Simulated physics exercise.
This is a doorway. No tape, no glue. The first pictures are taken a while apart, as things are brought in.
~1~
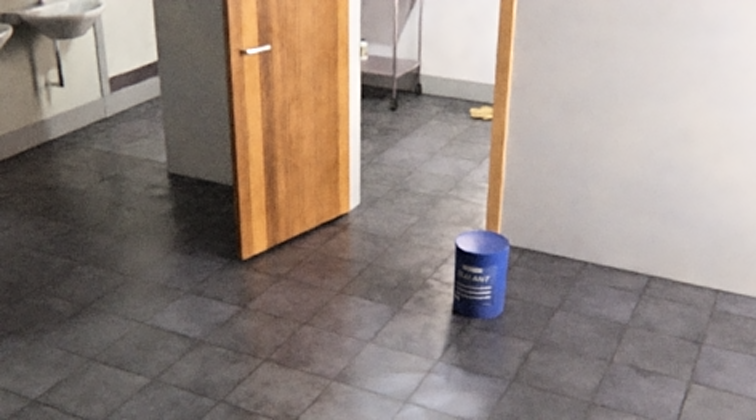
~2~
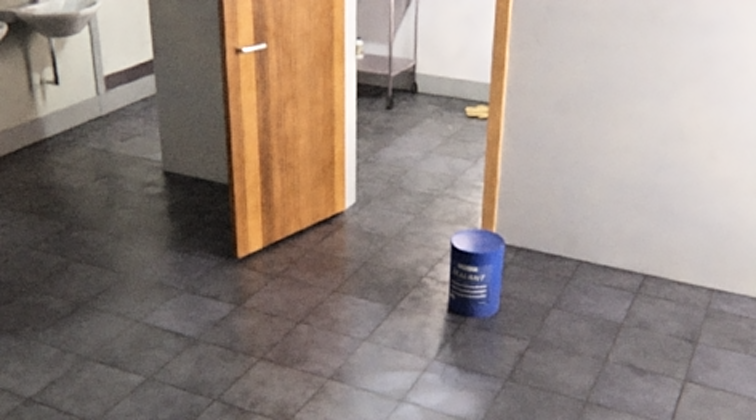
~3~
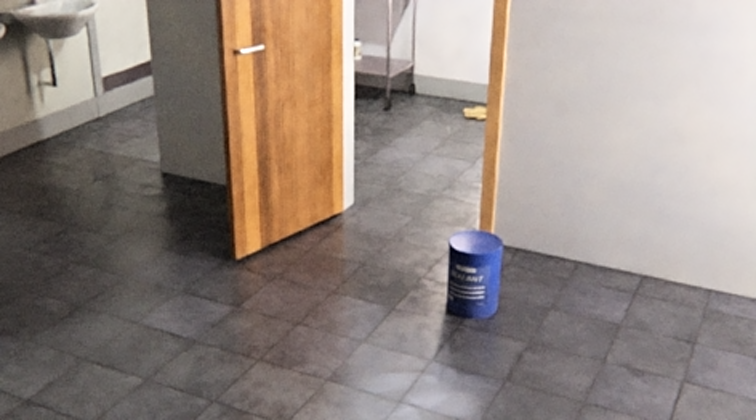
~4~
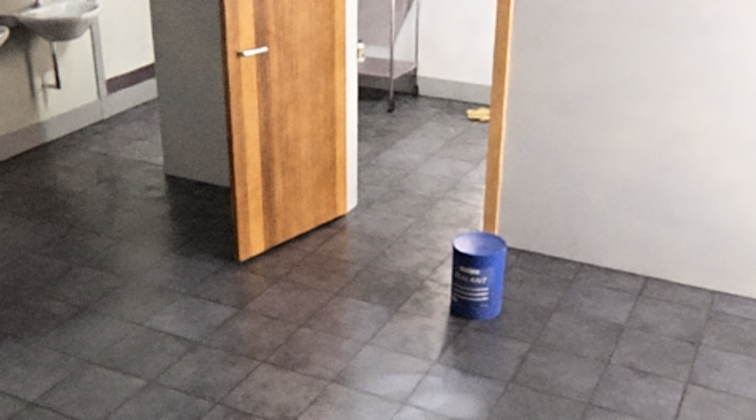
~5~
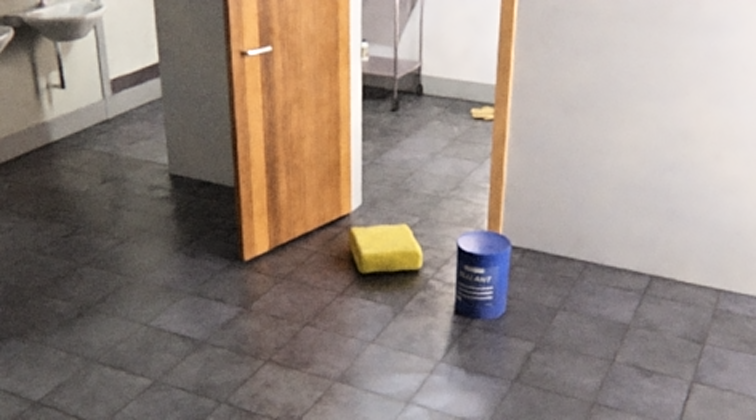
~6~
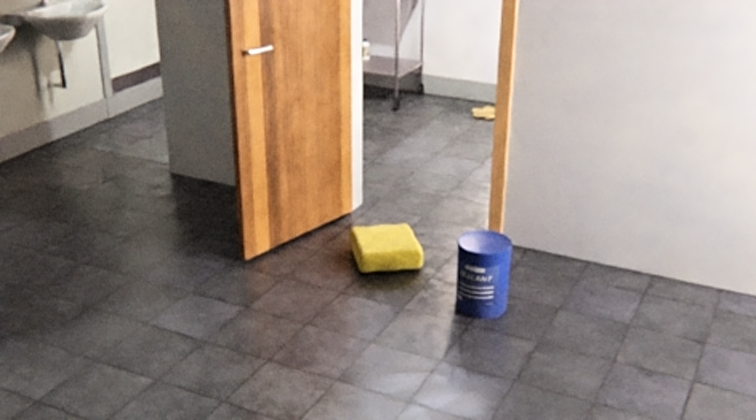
In a doorway with an open door, a yellow cushion appears beside a blue pail.
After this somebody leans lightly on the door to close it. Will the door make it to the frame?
It stops short.
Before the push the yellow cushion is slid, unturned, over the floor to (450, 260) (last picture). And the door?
Then it jams.
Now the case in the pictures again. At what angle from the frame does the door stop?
Some 25° open.
Then, 0.90 s on from there, door at 66°.
Then, 1.20 s on from there, door at 42°; yellow cushion shifted about its own width near (428, 245).
Then, 1.40 s on from there, door at 25°; yellow cushion shifted about its own width near (459, 237).
In the end, door at 24°; moved from the start, yellow cushion; blue pail unmoved. At the end, from the last picture's camera, yellow cushion near (461, 236).
